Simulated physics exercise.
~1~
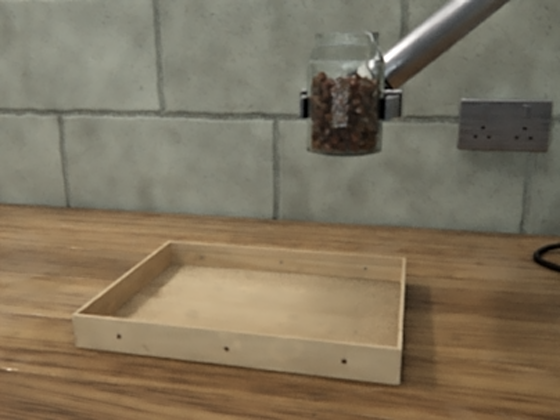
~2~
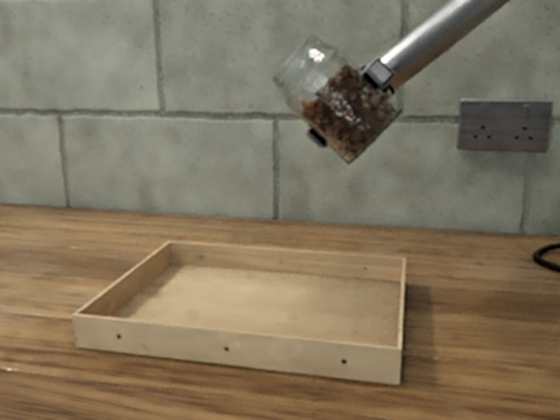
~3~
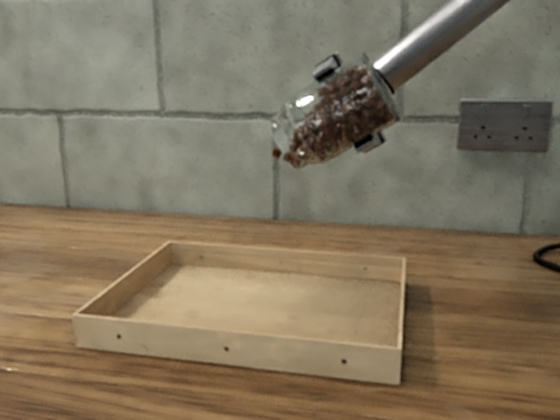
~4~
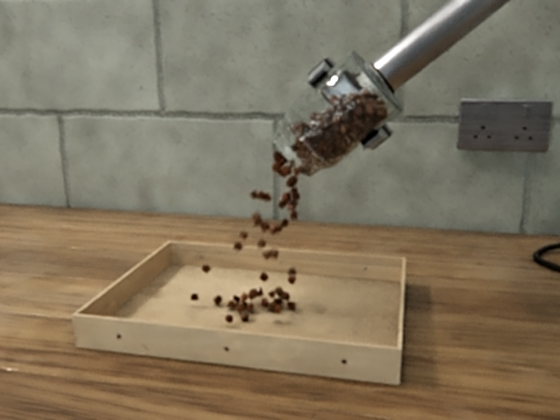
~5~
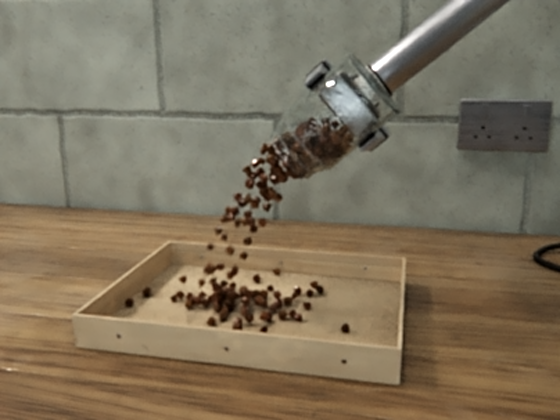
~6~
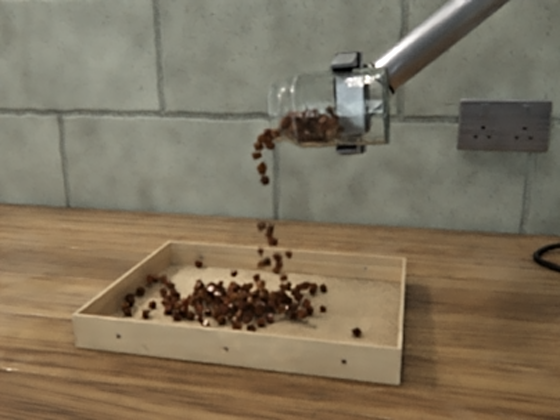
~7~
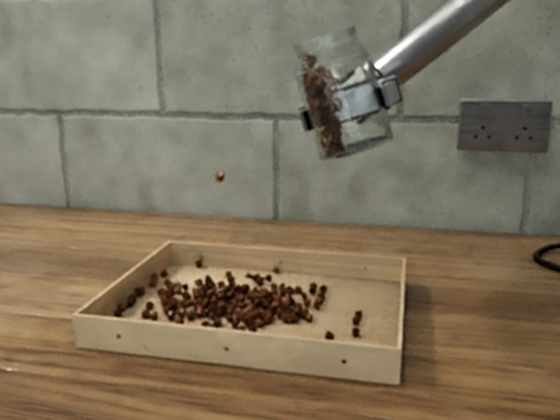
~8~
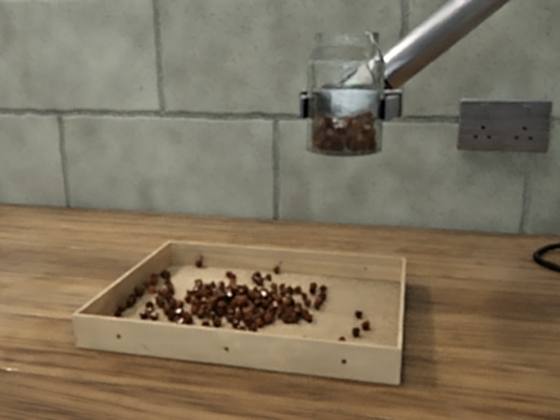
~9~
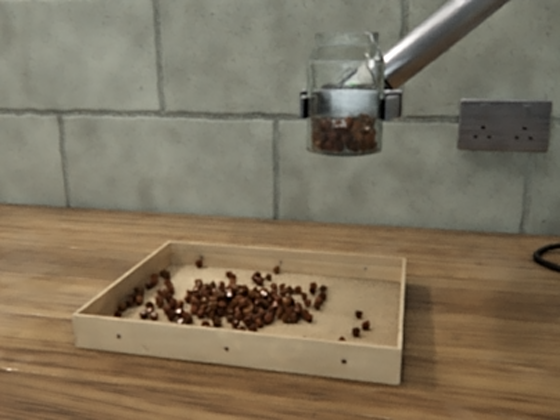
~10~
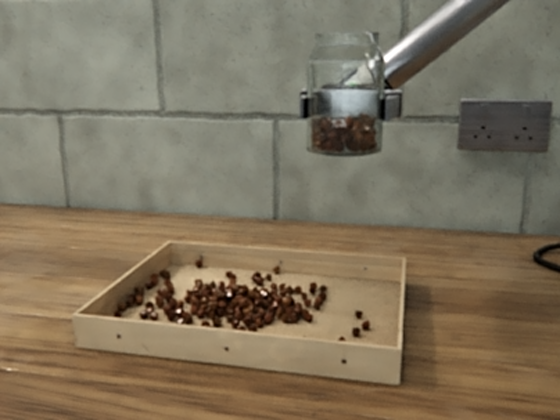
At first, a metal robot arm holds a clear jar of reddish-brown pellets upright above an empty, shallow wooden tray on a wooden table. The arm tips the jar over to the left until its mouth points downward and the pellets slide toward the opening. A few pellets drop out, then a thick stream pours down and scatters across the tray. The jar swings back through a sideways position as the stream thins to a few last falling pieces. It ends upright and still, with some pellets left inside and a larger share spread loosely across the tray.
